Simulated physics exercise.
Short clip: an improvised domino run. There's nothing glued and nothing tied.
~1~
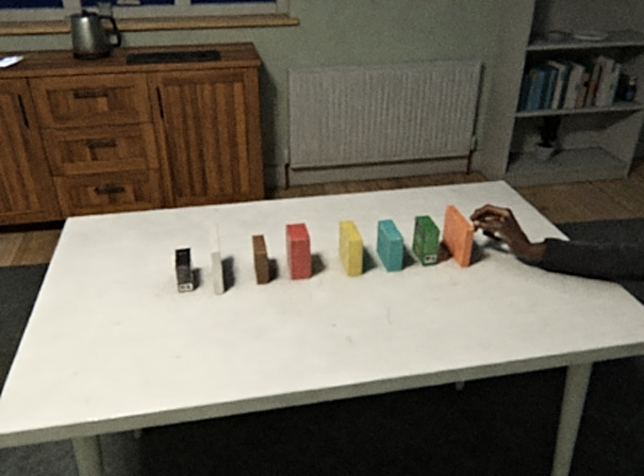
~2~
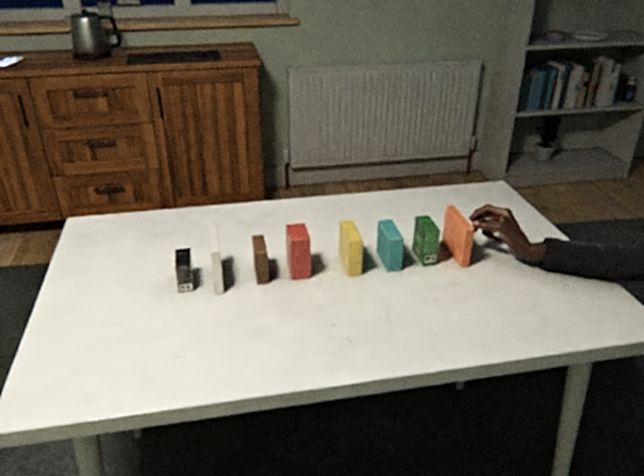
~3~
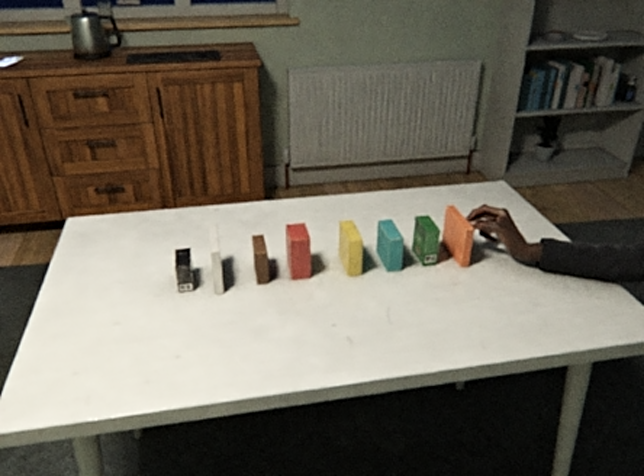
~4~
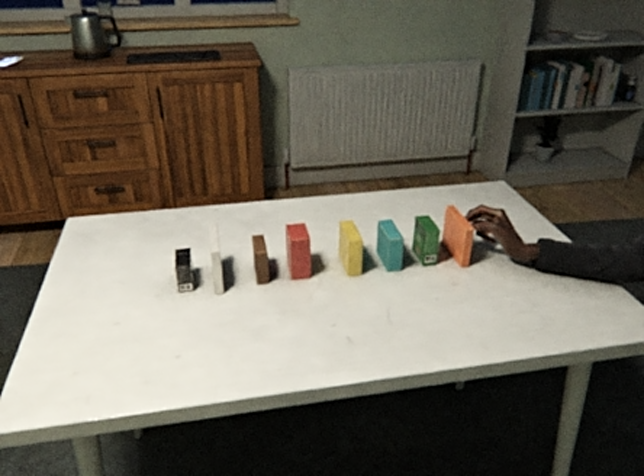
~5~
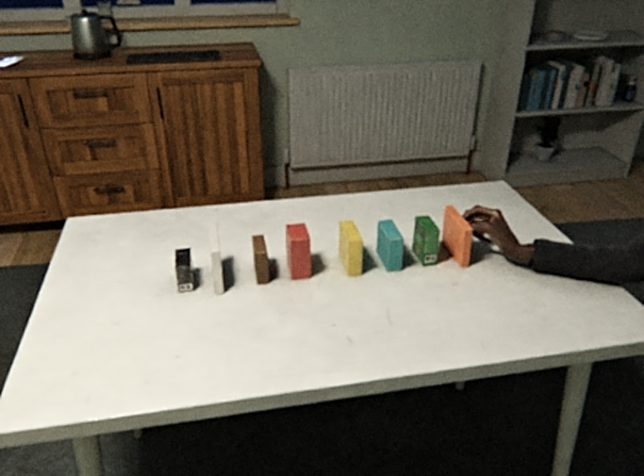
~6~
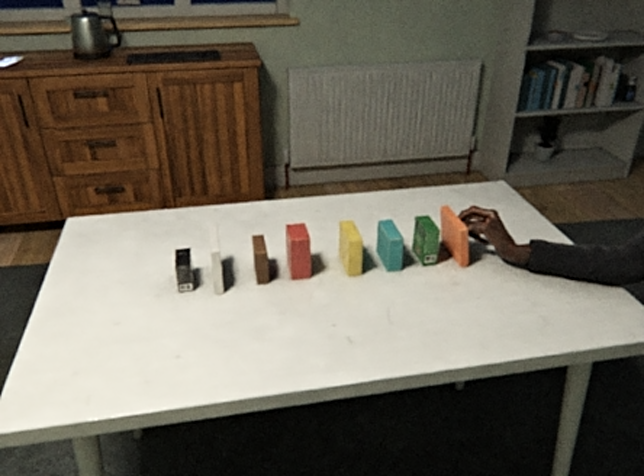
A hand reaching in from the right holds its fingers at the orange board, the last in a row of upright coloured blocks spaced across a white table. The fingers shift slightly against its top, and the board begins to lean a little to the left, while the other blocks stay still.
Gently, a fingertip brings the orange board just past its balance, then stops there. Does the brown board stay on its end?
Yes. Oh, it keeps its balance there.
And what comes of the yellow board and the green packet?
The yellow board remains standing; the green packet goes down.
Then, 0.20 s after the last picture, orange board 32° over; green packet tipped 4° from how it was.
Then, 0.40 s after the last picture, orange board 57° over; green packet tipped 40° from how it was; turquoise block tipped 7° from how it was.
Then, 0.60 s after the last picture, orange board 64° over; green packet tipped 61° from how it was; turquoise block tipped 45° from how it was.
At rest, tipped over on the table, turquoise block and green packet; left askew, yellow board; the other 3 in place. Seen from the same camera at the end, brown board near (261, 259).
